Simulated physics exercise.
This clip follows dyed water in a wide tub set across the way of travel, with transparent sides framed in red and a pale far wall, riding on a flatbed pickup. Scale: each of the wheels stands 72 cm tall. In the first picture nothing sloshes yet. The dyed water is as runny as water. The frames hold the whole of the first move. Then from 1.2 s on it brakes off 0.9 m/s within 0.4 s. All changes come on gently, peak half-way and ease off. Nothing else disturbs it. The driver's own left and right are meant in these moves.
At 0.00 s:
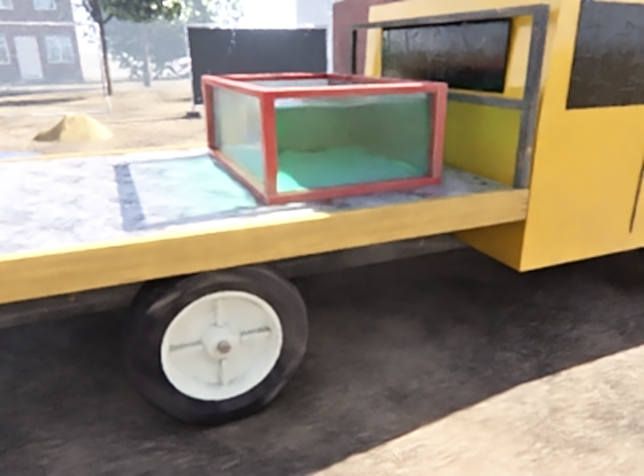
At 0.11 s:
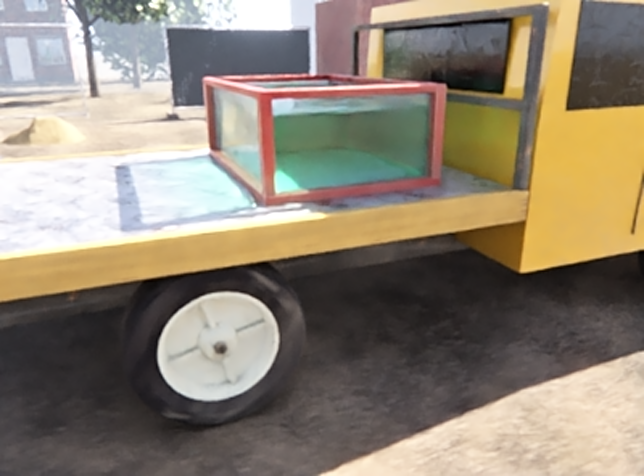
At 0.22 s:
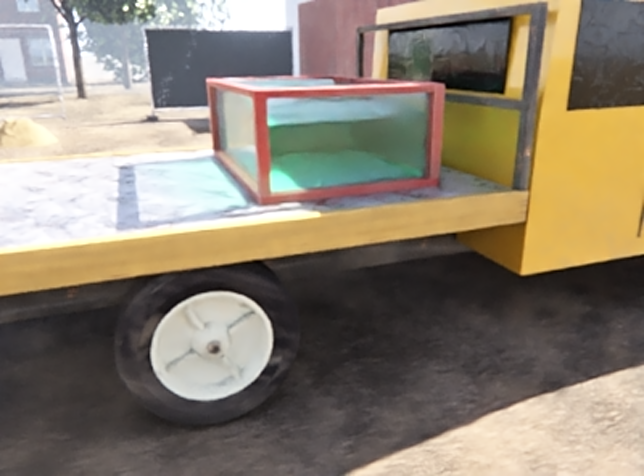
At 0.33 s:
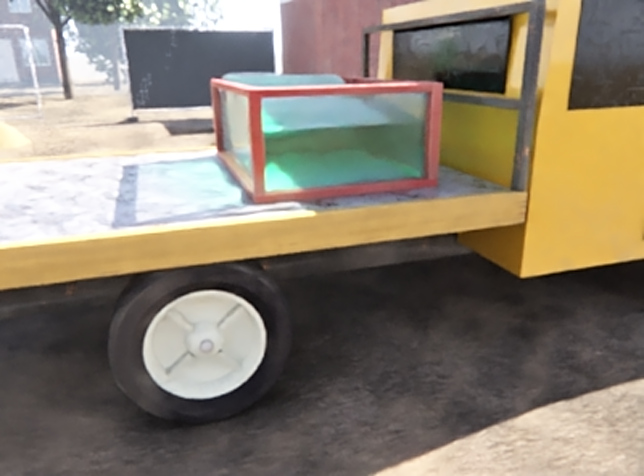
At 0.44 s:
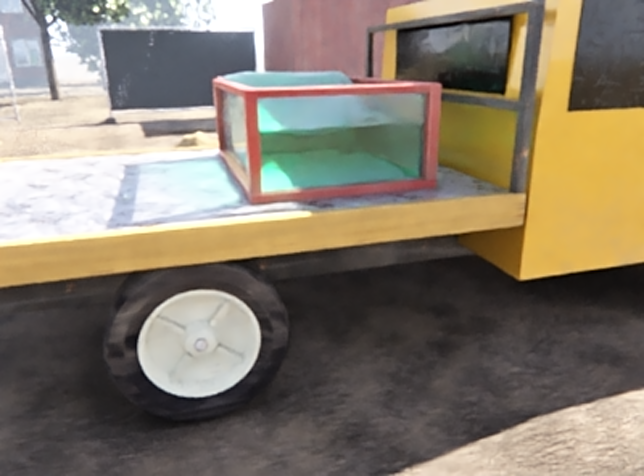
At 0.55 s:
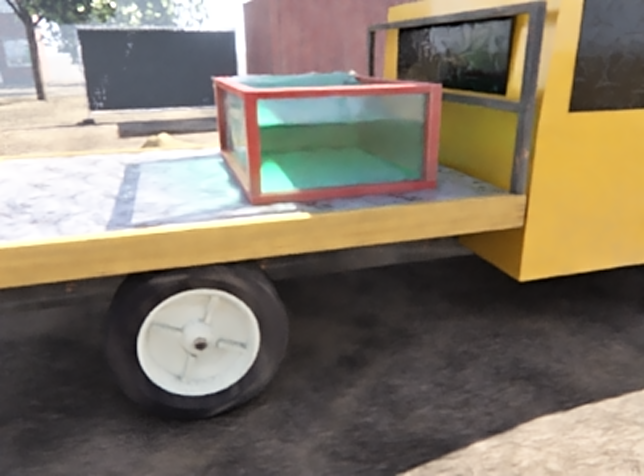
A yellow flatbed truck rolls rightward over sunlit, bare ground, seen from its side by a camera keeping pace. Behind its cab, a red-framed, clear-sided tub holds green water, with a white-hubbed wheel below and a dark panel, trees and a building beyond. The wheel turns and the background slides left, uncovering more of a reddish wall, while the water climbs towards the tub's far side, then eases slightly lower there.
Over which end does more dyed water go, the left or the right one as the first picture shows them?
Over the right end.
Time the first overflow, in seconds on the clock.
At about 0.9 s.
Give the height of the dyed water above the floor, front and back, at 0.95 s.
Front 36 cm, back 34 cm.
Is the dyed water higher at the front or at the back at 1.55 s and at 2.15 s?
Towards the front, then the back.
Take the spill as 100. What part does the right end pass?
Some 50 per cent of it.
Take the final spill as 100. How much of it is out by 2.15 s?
About 50 per cent.
By 0.95 s front 36 cm, middle 36 cm, back 35 cm above the floor; no loss so far.
By 1.55 s front 45 cm, middle 32 cm, back 21 cm above the floor; the loss stands at 1 per cent, over the right end and the far side.
By 2.15 s front 25 cm, middle 28 cm, back 44 cm above the floor; the loss stands at 5 per cent, mostly over the right end, some over the far side.
By 4.59 s the loss stands at 9 per cent, over the right end, a little elsewhere; the right end has passed 5 per cent and the left end 2.
